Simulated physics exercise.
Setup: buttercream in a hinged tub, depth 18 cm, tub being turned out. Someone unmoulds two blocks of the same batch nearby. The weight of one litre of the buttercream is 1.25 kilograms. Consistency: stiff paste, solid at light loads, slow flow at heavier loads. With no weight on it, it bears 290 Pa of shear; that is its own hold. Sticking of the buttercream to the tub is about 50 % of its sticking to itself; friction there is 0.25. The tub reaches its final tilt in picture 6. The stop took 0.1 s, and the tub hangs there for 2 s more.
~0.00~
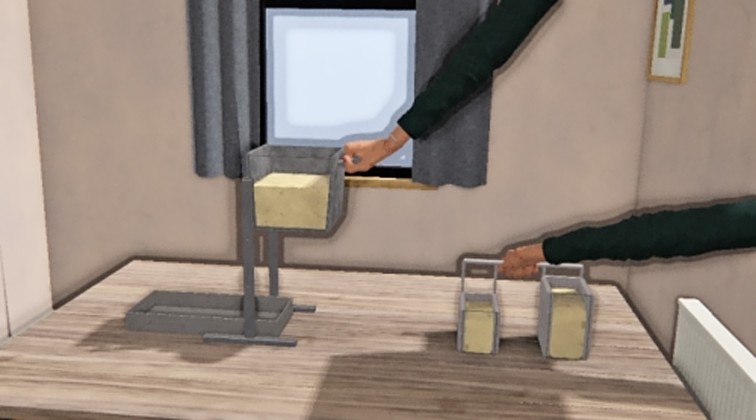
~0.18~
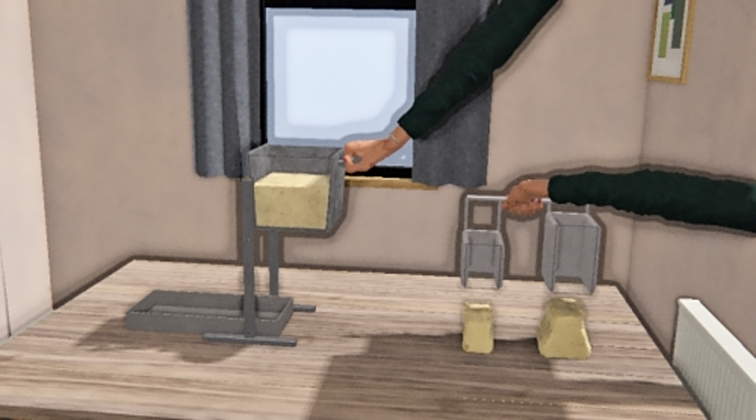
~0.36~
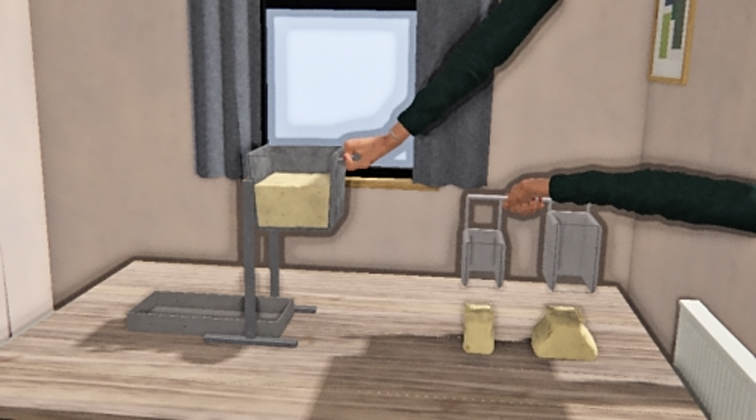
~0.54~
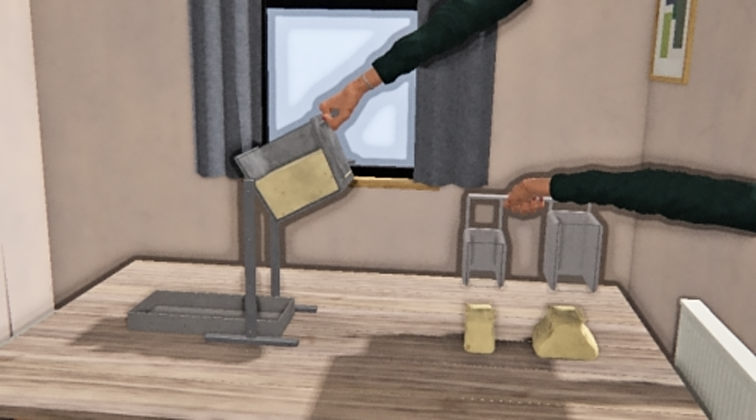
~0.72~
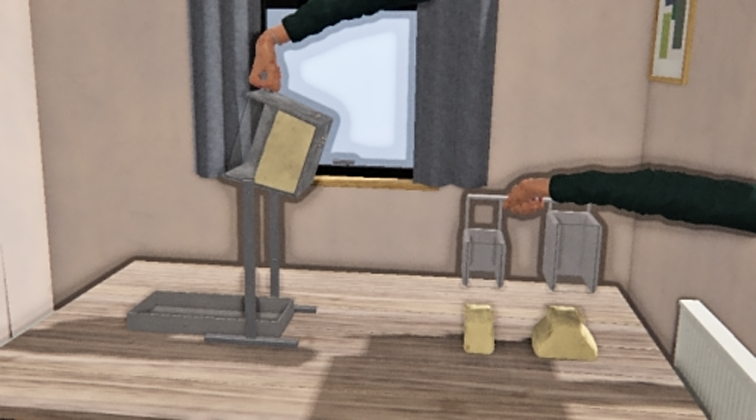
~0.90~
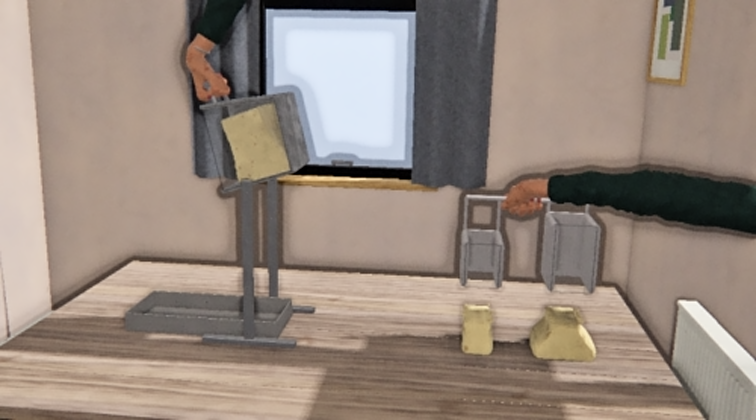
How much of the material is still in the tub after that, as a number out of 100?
About 0 out of 100.
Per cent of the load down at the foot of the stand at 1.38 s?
I'd say close to 60 per cent of it.
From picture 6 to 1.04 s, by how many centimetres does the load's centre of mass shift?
I'd estimate roughly 10 centimetres.
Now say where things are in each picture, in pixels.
The first picture shows handle-side rim at (331, 157), tilt 0 degrees; crest of the buttercream at (320, 187); block heights 8.9 cm, 14 cm (left to right).
The second picture shows handle-side rim at (332, 157), tilt 0 degrees; crest of the buttercream at (320, 187); block heights 8.7 cm, 11 cm (left to right).
The third picture shows handle-side rim at (331, 155), tilt 2 degrees; crest of the buttercream at (327, 186); block heights 8.6 cm, 9.6 cm (left to right).
The fourth picture shows handle-side rim at (310, 121), tilt 28 degrees; crest of the buttercream at (322, 153); block heights 8.6 cm, 9.6 cm (left to right).
The fifth picture shows handle-side rim at (248, 96), tilt 72 degrees; crest of the buttercream at (277, 112); block heights 8.6 cm, 9.6 cm (left to right).
The sixth picture shows handle-side rim at (202, 109), tilt 103 degrees; crest of the buttercream at (257, 109); block heights 8.6 cm, 9.6 cm (left to right).
After 1.04 s, the tub is at 104 degrees and holds 61 %.
After 1.21 s, the tub is at 104 degrees and holds 22 %.
After 1.38 s, the tub is at 104 degrees and holds 0 %.
After 1.55 s, the tub is at 104 degrees and holds 0 %.
After 2.90 s, the tub is at 104 degrees and holds 0 %.
